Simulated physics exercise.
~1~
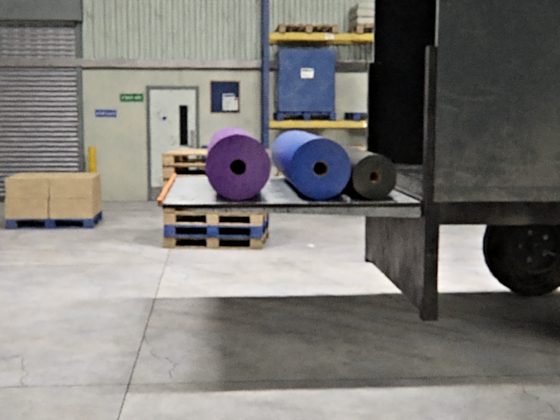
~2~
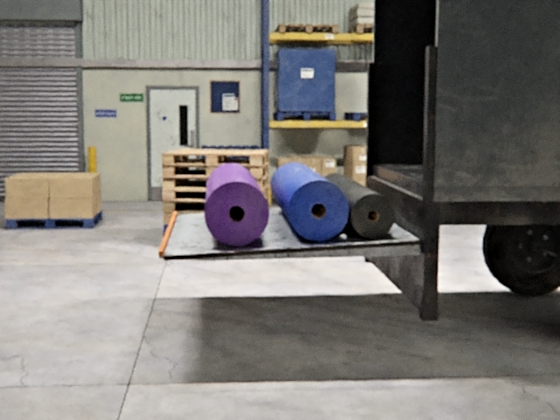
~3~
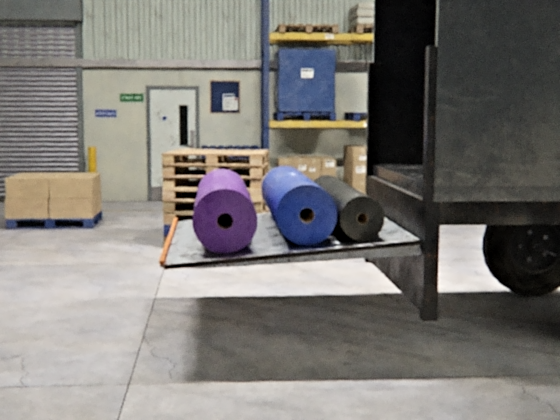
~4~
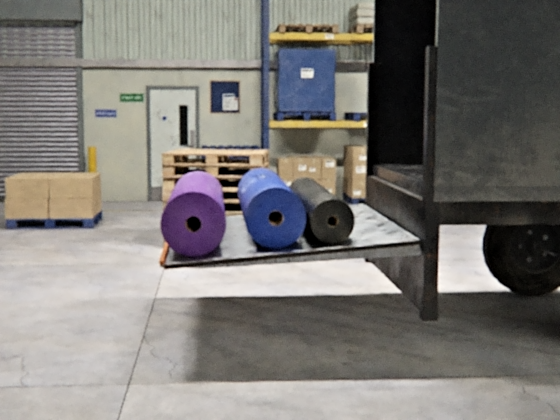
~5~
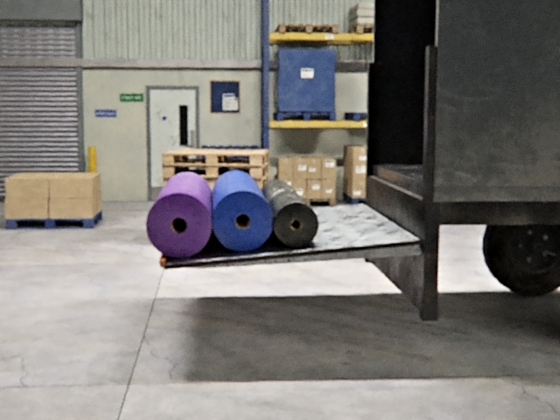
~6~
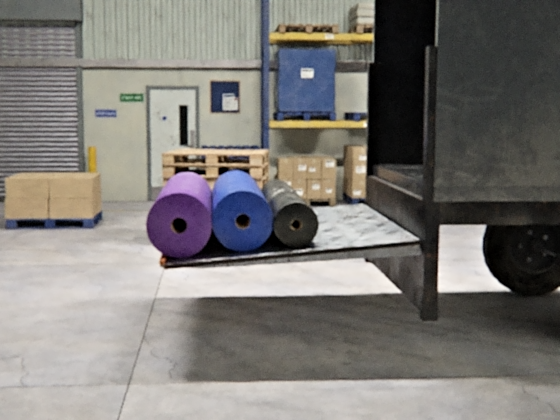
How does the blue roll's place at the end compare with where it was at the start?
At the end the blue roll is further left and lower than at the start, closer to the outer edge of the tipped plate.
In a warehouse with a pale wall, a shutter and stacked pallets, a truck's tail-lift plate is seen from the side, sticking out to the left. Three rolls lie on it with their ends facing the viewer, purple on the left, blue in the middle and black on the right. The plate comes down a little, then its outer edge tips downwards. All three rolls roll left down the slope towards the flap at that edge. They end bunched together at the outer end, purple nearest the edge, and none goes over.
